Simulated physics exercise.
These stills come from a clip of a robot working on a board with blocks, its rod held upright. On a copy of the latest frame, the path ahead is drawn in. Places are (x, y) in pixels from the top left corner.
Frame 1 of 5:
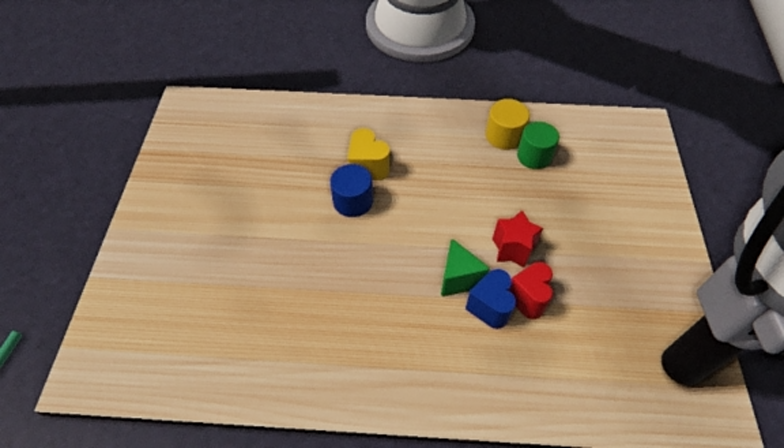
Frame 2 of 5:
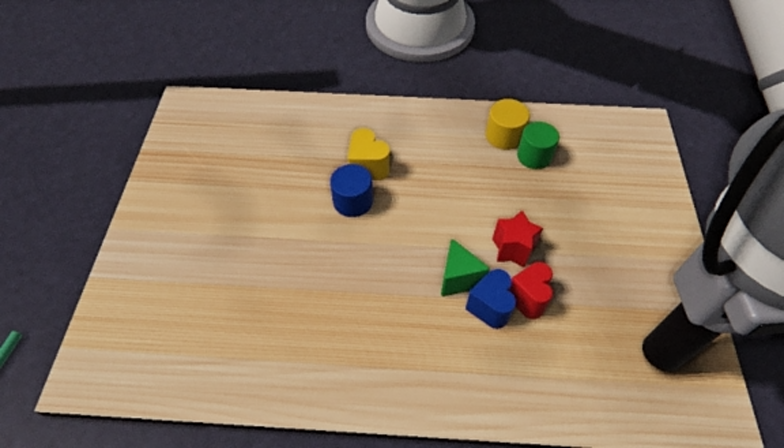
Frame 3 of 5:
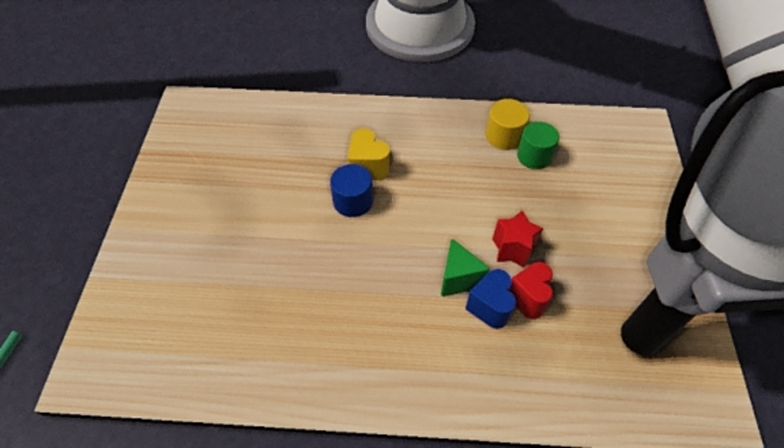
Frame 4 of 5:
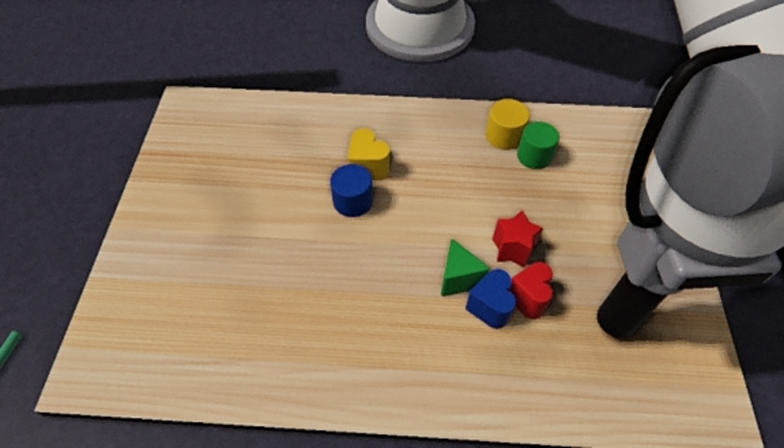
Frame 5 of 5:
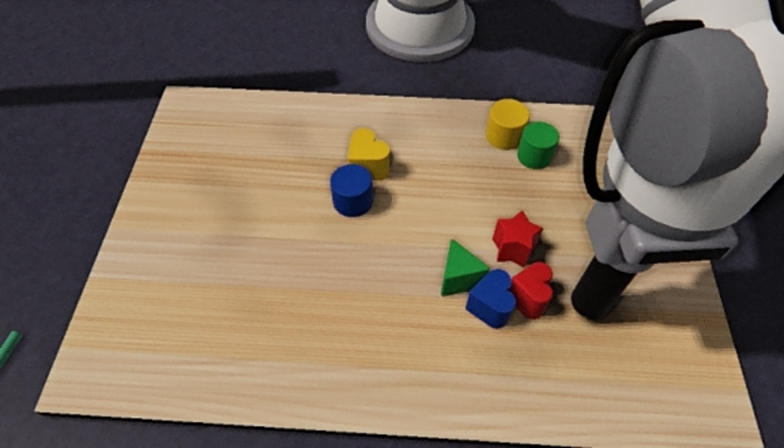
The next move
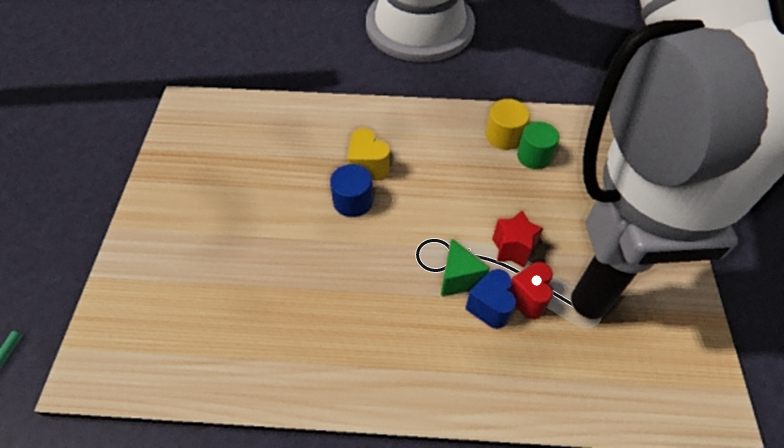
A robot arm moves its black rod left across the board toward the red heart block.
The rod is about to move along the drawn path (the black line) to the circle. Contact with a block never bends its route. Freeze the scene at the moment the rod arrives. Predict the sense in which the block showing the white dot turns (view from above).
Anticlockwise, looking down.
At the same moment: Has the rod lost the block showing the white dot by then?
Yes, that is how it ends up.
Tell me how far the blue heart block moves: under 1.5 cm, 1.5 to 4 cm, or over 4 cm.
Once the path ends, it will sit 1.5 to 4 cm from where it is now.
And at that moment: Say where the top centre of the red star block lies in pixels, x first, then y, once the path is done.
The centre of its top face lies at (497, 210).
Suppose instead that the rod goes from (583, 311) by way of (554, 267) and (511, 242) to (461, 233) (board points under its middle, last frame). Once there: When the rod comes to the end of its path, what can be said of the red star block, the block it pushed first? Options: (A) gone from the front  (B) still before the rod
My answer is option B.
The line goes from (583, 311) by way of (535, 282) and (486, 259) to (435, 255); the dot is on the red heart block.
On the path given first. One third of the way, rod (539, 272); blue heart block (483, 293), turned 30° anticlockwise; red heart block (512, 270), turned 25° anticlockwise.
Two thirds of the way, rod (489, 248); green three-sided block (439, 257), turned 20° clockwise; blue heart block (473, 300), turned 70° anticlockwise; red star block (499, 210), turned 70° clockwise; red heart block (477, 263), turned 70° anticlockwise.
At the end, rod (436, 245); green three-sided block (418, 267), turned 25° clockwise; blue heart block (473, 303), turned 70° anticlockwise; red star block (497, 210), turned 80° clockwise; red heart block (463, 264), turned 110° anticlockwise.
